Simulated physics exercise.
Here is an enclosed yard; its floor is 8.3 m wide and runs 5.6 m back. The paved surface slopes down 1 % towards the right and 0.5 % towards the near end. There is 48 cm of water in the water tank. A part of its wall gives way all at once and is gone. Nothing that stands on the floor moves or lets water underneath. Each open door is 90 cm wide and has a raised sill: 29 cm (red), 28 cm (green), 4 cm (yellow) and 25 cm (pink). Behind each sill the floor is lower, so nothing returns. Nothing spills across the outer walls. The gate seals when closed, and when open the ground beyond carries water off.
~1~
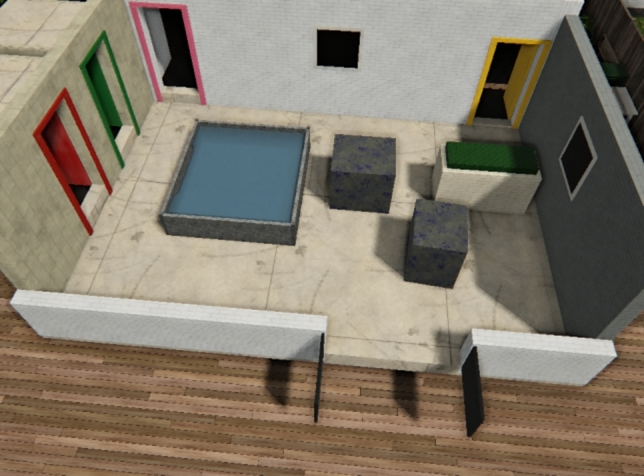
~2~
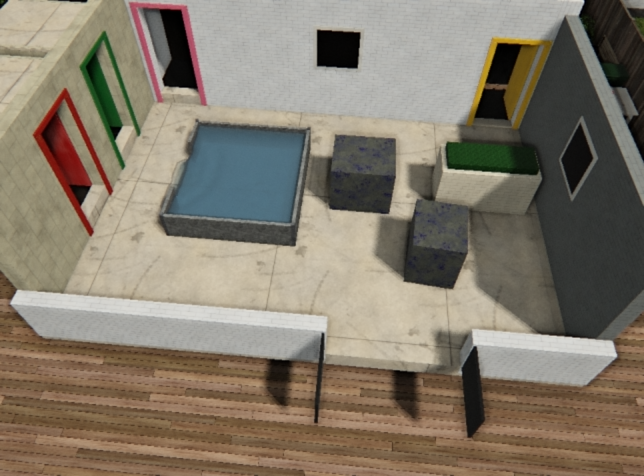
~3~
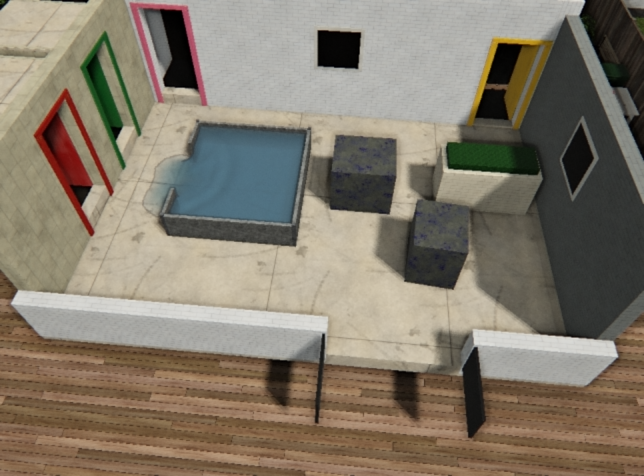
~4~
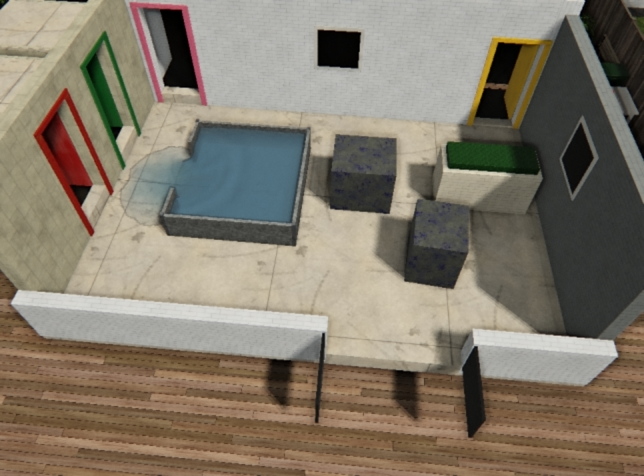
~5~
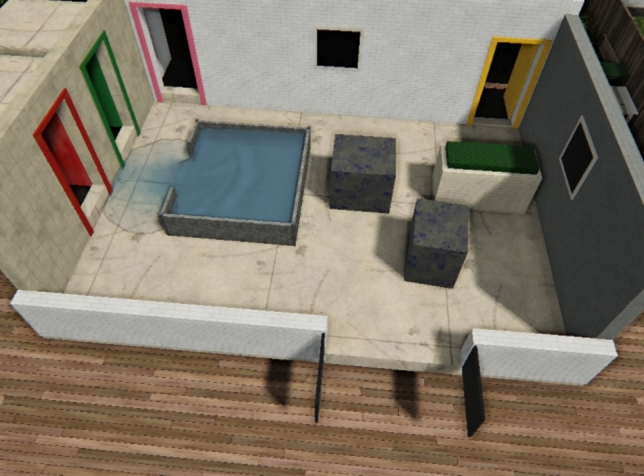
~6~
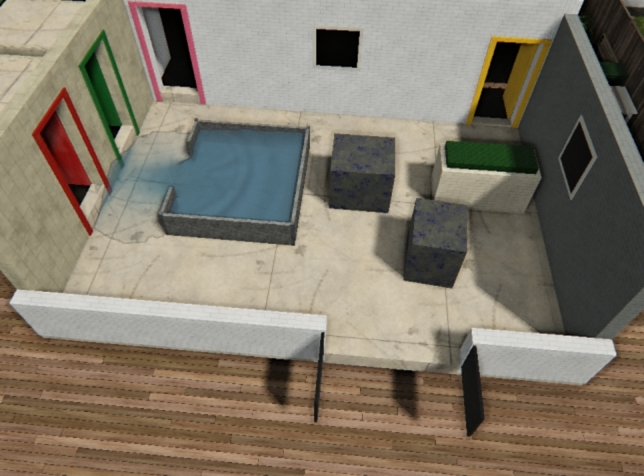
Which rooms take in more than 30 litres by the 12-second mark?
Door by door: At the red door it stays under the limit; at the green door it stays under the limit; at the yellow door it exceeds the limit; at the pink door it keeps below the limit.
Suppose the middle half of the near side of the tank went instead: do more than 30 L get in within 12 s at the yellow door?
Against that limit: Yellow under.
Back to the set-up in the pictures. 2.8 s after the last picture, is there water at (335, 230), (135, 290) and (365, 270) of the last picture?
In that order: Still dry, wet, still dry.
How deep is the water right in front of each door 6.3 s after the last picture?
In cm: Red 10, green 10, yellow 3, pink 12.
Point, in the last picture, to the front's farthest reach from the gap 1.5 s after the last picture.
Near (54, 314).
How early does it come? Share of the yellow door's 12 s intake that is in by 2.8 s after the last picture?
About 0 per cent.
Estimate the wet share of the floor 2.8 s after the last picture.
Some 35 per cent of it.
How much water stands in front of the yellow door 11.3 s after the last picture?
Roughly 10.0 cm deep.
Then, 0.7 s after the last picture water covers 10 % of the floor and is deepest (36 cm) near (126, 180); red door 25 cm at the sill, 0 L in, green door 25 cm at the sill, 0 L in, yellow door not reached, pink door not reached.
Then, 1.5 s after the last picture water covers 20 % of the floor and is deepest (34 cm) near (126, 180); red door 25 cm at the sill, 1 L in, green door 25 cm at the sill, 1 L in, yellow door not reached, pink door 22 cm at the sill, 0 L in.
Then, 2.8 s after the last picture water covers 35 % of the floor and is deepest (26 cm) near (152, 106); red door 17 cm at the sill, 1 L in, green door 17 cm at the sill, 2 L in, yellow door not reached, pink door 22 cm at the sill, 1 L in.
Then, 6.3 s after the last picture water covers 85 % of the floor and is deepest (14 cm) near (58, 304); red door 10 cm at the sill, 1 L in, green door 10 cm at the sill, 2 L in, yellow door 3 cm at the sill, 0 L in, pink door 12 cm at the sill, 2 L in.
Then, 11.3 s after the last picture water covers 95 % of the floor and is deepest (12 cm) near (550, 266); red door 6 cm at the sill, 1 L in, green door 6 cm at the sill, 2 L in, yellow door 10 cm at the sill, 83 L in, pink door 6 cm at the sill, 2 L in.
